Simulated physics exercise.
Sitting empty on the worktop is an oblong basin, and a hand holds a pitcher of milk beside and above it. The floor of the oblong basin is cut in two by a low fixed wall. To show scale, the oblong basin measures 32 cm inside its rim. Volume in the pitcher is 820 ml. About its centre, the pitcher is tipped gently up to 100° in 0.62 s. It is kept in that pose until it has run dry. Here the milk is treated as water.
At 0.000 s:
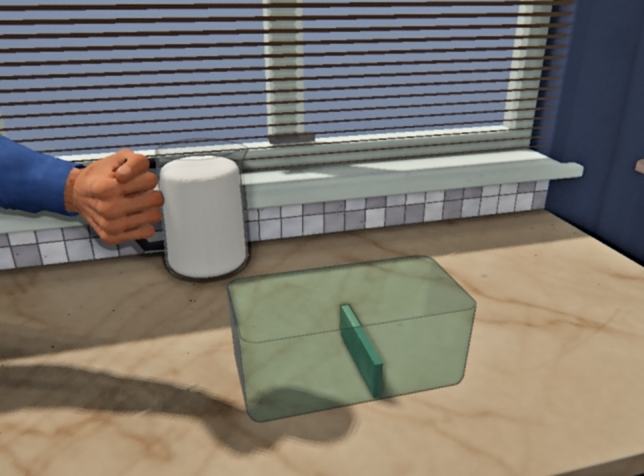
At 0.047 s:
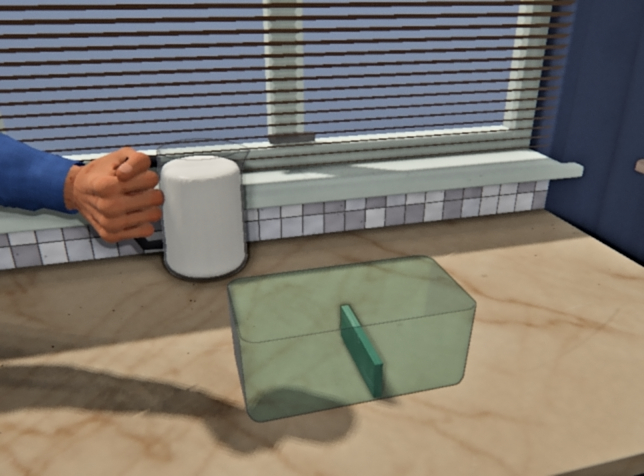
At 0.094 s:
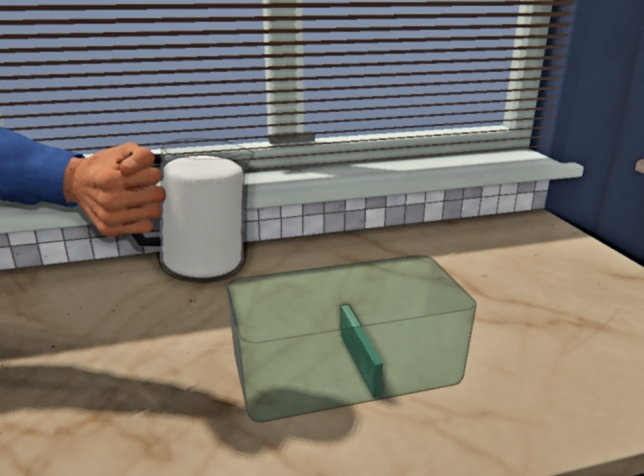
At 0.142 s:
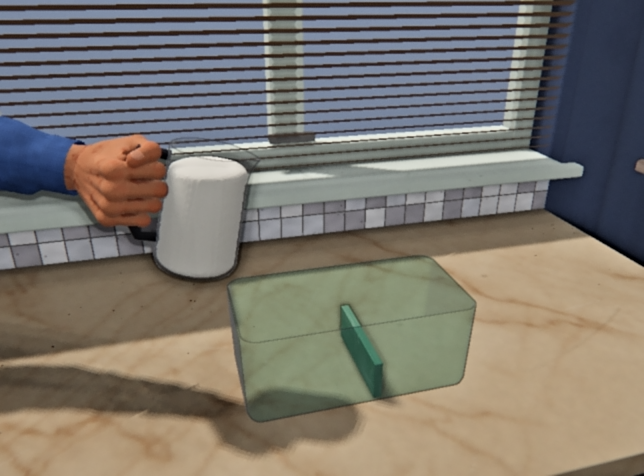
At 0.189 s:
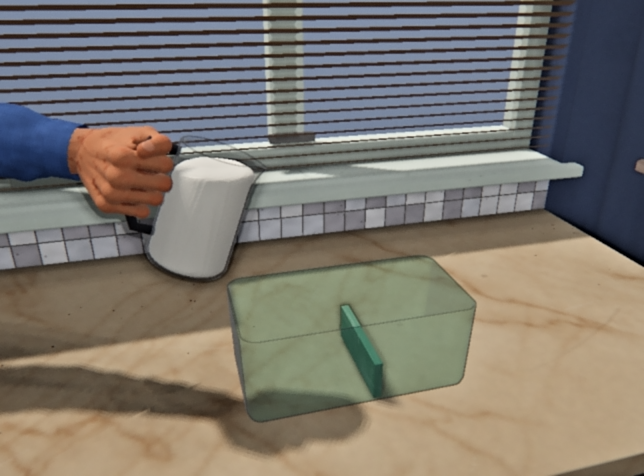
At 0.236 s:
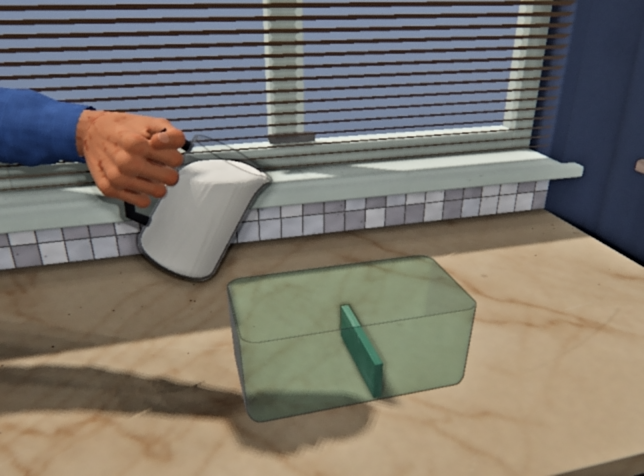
A white pitcher, held by a hand in a blue sleeve, stood upright at first, then tilted gradually to the right above the worktop, while the clear green oblong basin beside it stayed still.
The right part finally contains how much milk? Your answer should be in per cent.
About 3 in every hundred parts.
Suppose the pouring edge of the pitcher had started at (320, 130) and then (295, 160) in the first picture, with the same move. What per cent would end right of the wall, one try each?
About 90 %, then about 65 %.
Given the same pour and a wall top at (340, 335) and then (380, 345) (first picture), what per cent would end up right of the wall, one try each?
Try 1: 25 %; try 2: 10 %.
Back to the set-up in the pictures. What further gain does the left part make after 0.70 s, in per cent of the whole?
52 %.
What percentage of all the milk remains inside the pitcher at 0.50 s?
Near 74 in a hundred.
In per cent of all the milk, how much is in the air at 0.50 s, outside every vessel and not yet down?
Some 20 per cent.
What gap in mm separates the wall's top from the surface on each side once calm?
Left about 28 mm, right about 56 mm.
After 0.50 s the tilt is 91° and 75 per cent is still to pour, 6 is left of the wall and 0 right of it.
After 0.70 s the tilt is 100° and 36 per cent is still to pour, 41 is left of the wall and 0 right of it.
After 0.90 s the tilt is 100° and 13 per cent is still to pour, 73 is left of the wall and 2 right of it.
After 1.12 s the tilt is 100° and 4 per cent is still to pour, 86 is left of the wall and 3 right of it.
In the end 93 per cent lies left of the wall, 3 right of it and 3 outside.
